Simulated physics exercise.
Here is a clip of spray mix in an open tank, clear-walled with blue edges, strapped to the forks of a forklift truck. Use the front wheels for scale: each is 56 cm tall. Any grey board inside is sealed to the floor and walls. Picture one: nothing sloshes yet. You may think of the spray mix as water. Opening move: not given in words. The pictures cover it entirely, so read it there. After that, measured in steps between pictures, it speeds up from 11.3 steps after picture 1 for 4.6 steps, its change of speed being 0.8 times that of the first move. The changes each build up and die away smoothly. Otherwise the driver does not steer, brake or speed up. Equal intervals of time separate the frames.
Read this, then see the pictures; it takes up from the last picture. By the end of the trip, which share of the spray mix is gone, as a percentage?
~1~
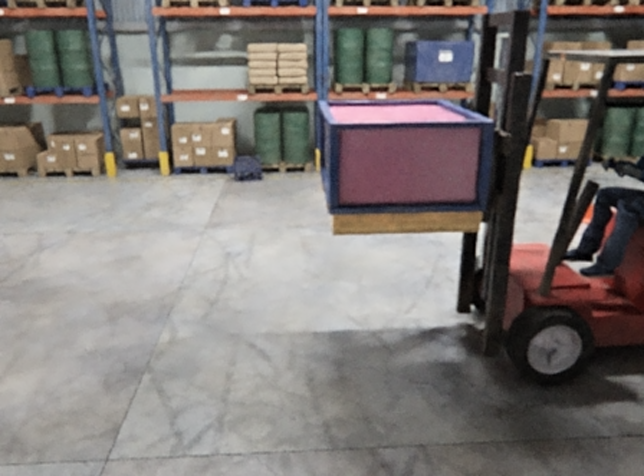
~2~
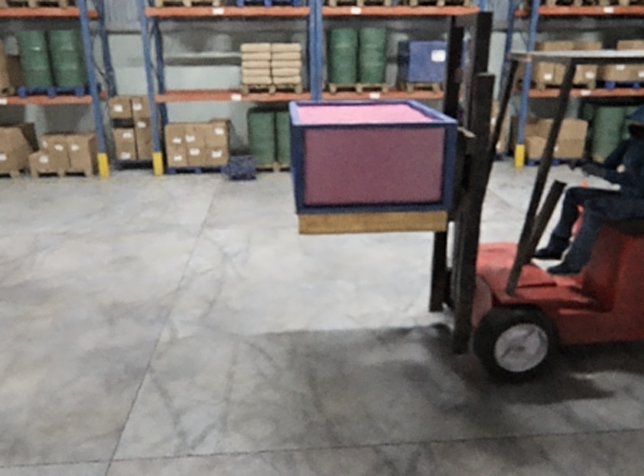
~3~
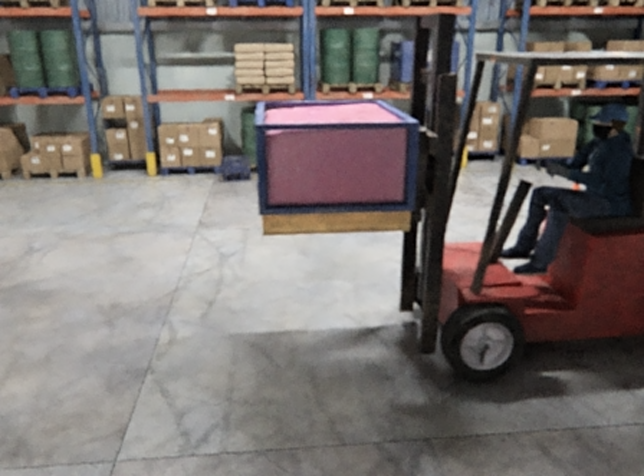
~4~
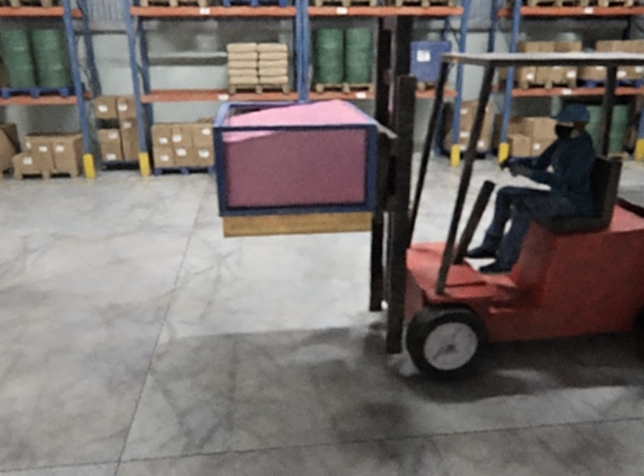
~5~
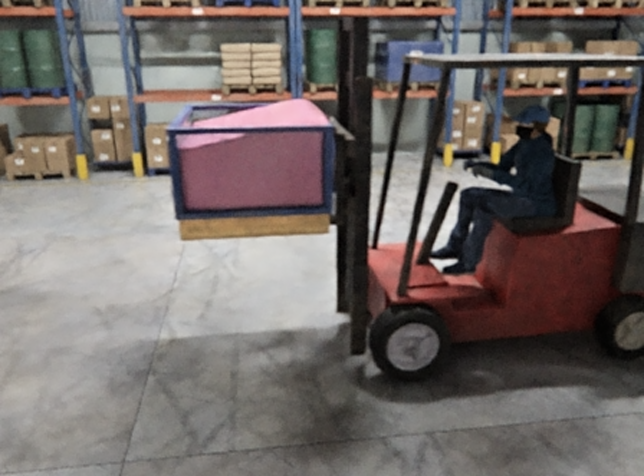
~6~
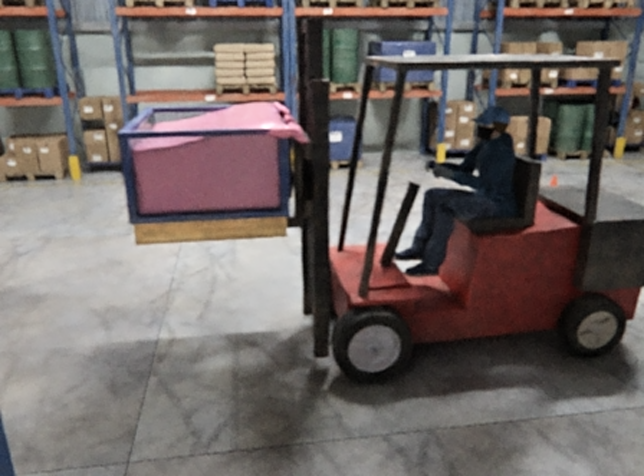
Close to 6 per cent of the spray mix is gone.
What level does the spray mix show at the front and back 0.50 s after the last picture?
The surface sits near 52 cm in front and near 38 cm at the rear.
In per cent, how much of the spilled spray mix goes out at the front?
Share: Near 20%.
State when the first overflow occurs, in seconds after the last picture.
About 0.1 s.
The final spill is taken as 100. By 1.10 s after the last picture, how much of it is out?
Roughly 40 per cent by then.
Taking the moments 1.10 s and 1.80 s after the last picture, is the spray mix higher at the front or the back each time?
It sits at the rearward end first, and later at the forward end.
Then, 0.50 s after the last picture, it stands 39 cm high behind and 52 cm in front; 2 per cent has gone over the back.
Then, 1.10 s after the last picture, it stands 54 cm high behind and 36 cm in front; 2 per cent has gone over the back and the front.
Then, 1.80 s after the last picture, it stands 38 cm high behind and 51 cm in front; 5 per cent has gone over the back, a little elsewhere.
Then, 4.29 s after the last picture, 6 per cent has gone over the back, a little elsewhere, 24 of 419 litres.
